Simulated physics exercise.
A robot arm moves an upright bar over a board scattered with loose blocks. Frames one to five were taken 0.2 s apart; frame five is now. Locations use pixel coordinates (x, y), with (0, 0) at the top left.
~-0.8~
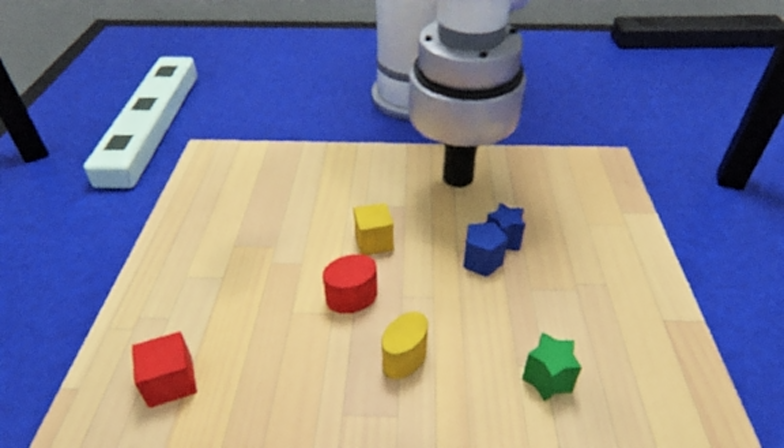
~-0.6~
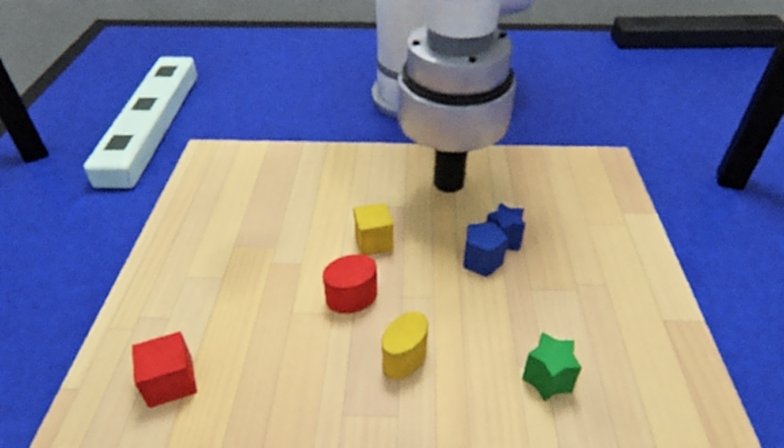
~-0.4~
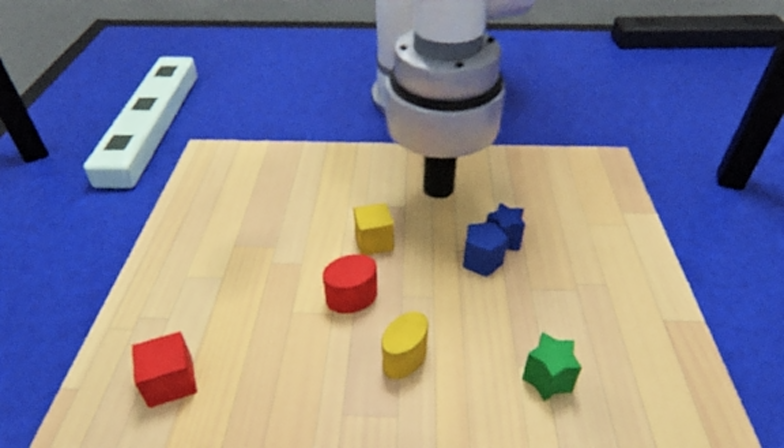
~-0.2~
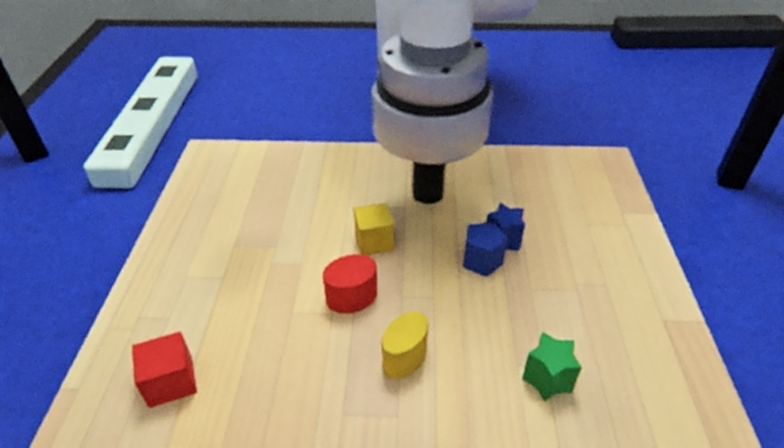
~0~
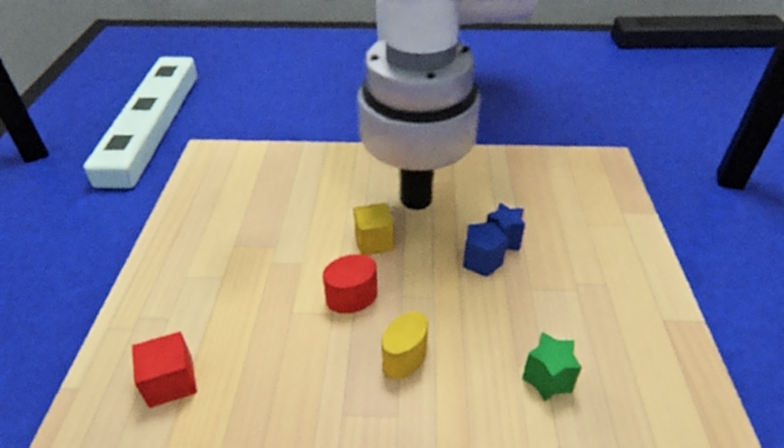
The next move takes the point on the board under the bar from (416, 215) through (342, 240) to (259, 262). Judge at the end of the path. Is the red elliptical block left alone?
It seems so.
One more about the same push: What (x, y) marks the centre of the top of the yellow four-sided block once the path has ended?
For the centre of its top, I'd go with (344, 238).
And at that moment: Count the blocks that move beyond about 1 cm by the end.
My best guess is that a single block moves over 1 cm.
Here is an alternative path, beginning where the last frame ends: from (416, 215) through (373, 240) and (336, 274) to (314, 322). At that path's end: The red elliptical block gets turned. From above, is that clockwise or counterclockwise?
It ends up turned anticlockwise.
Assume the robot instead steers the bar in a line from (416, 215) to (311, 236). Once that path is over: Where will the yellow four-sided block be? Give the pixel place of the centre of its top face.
The centre of its top face lies at (349, 227).
The first path, step by step. One third of the way, bar at (366, 217); yellow four-sided block at (356, 230), turned 45° anticlockwise.
Two thirds of the way, bar at (312, 233); yellow four-sided block at (344, 238), turned 100° anticlockwise.
At the end, bar at (255, 247); red elliptical block still; yellow four-sided block at (344, 238), turned 100° anticlockwise.
